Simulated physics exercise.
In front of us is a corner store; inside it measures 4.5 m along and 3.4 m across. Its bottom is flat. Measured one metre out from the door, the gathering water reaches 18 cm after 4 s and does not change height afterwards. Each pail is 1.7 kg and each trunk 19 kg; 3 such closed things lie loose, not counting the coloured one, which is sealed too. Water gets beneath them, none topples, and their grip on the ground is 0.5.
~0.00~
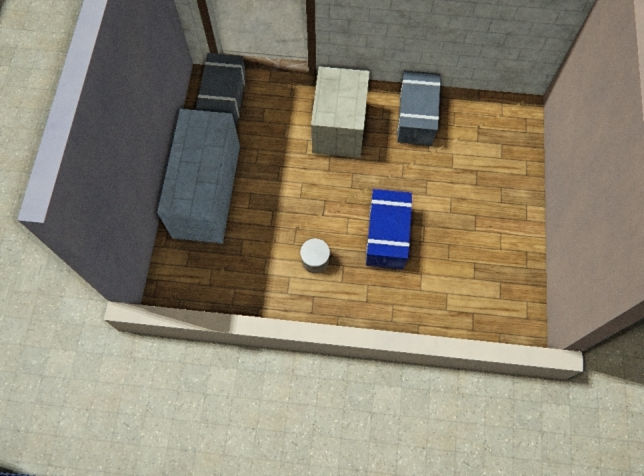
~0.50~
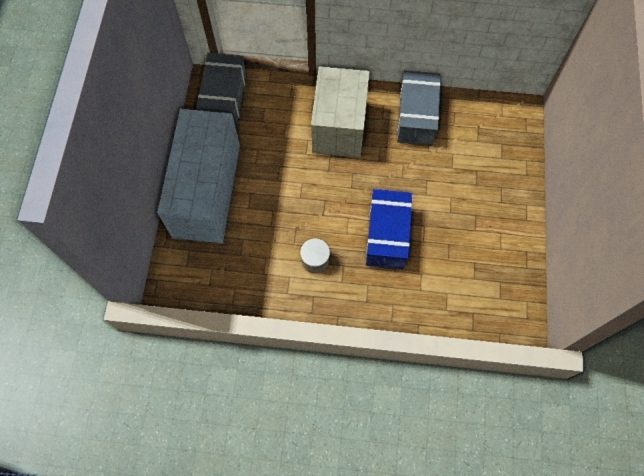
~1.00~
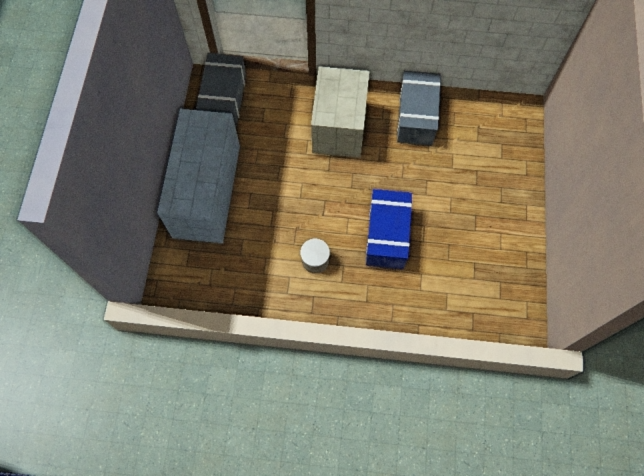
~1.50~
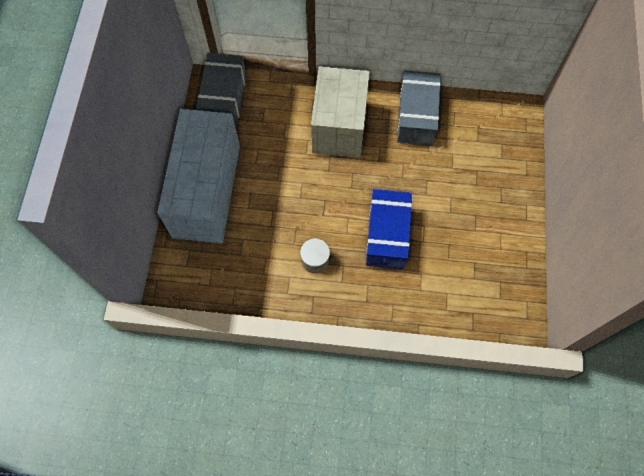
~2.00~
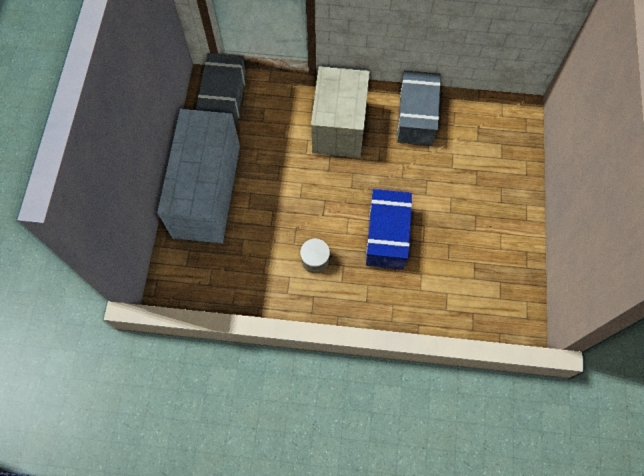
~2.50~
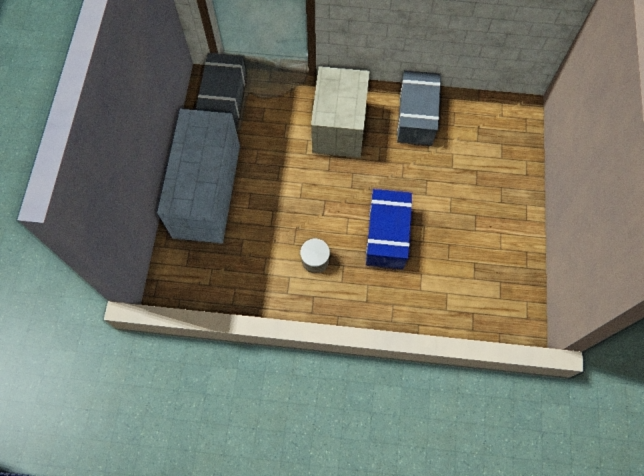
Green-tinted water surrounds a small, open-topped store with a wooden floor, seen from high above its low front wall. Inside, a bright blue trunk with white bands lies right of a small white pail, with two banded grey trunks and a pale block towards the back and a large grey block at left. The pale ground outside abruptly turns green, then the back doorway gradually does too, while the objects and camera stay still.
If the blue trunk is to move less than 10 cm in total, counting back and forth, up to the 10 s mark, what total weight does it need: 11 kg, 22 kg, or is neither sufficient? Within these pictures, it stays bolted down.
22 kg is needed.
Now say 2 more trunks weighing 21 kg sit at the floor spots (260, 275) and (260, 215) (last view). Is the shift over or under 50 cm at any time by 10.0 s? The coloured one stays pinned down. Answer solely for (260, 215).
The shift ends up above the mark.
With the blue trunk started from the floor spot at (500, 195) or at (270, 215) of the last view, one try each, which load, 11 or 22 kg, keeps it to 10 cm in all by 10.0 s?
The first time the lesser option suffices; the second time both options come up short.
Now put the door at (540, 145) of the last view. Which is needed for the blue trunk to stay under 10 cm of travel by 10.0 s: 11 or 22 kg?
So neither mass does it.
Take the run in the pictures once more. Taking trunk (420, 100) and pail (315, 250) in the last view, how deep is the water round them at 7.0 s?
Close to 1 and 3 centimetres.
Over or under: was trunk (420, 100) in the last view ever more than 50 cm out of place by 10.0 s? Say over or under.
Verdict for this one: Under half a metre.
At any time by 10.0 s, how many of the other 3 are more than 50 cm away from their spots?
1.
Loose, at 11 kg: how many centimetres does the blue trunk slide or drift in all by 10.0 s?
It would cover some 60 cm all told.
After 3.5 s the blue trunk would be 0 cm from its start with 11 kg and 0 cm from its start with 22 kg; 0 cm of water round it then.
After 4.5 s the blue trunk would be 0 cm from its start with 11 kg and 0 cm from its start with 22 kg; 0 cm of water round it then.
After 7.0 s the blue trunk would be 4 cm from its start with 11 kg and 0 cm from its start with 22 kg; 3 cm of water round it then.
After 10.0 s the blue trunk would be 66 cm from its start with 11 kg and 1 cm from its start with 22 kg; 4 cm of water round it then.
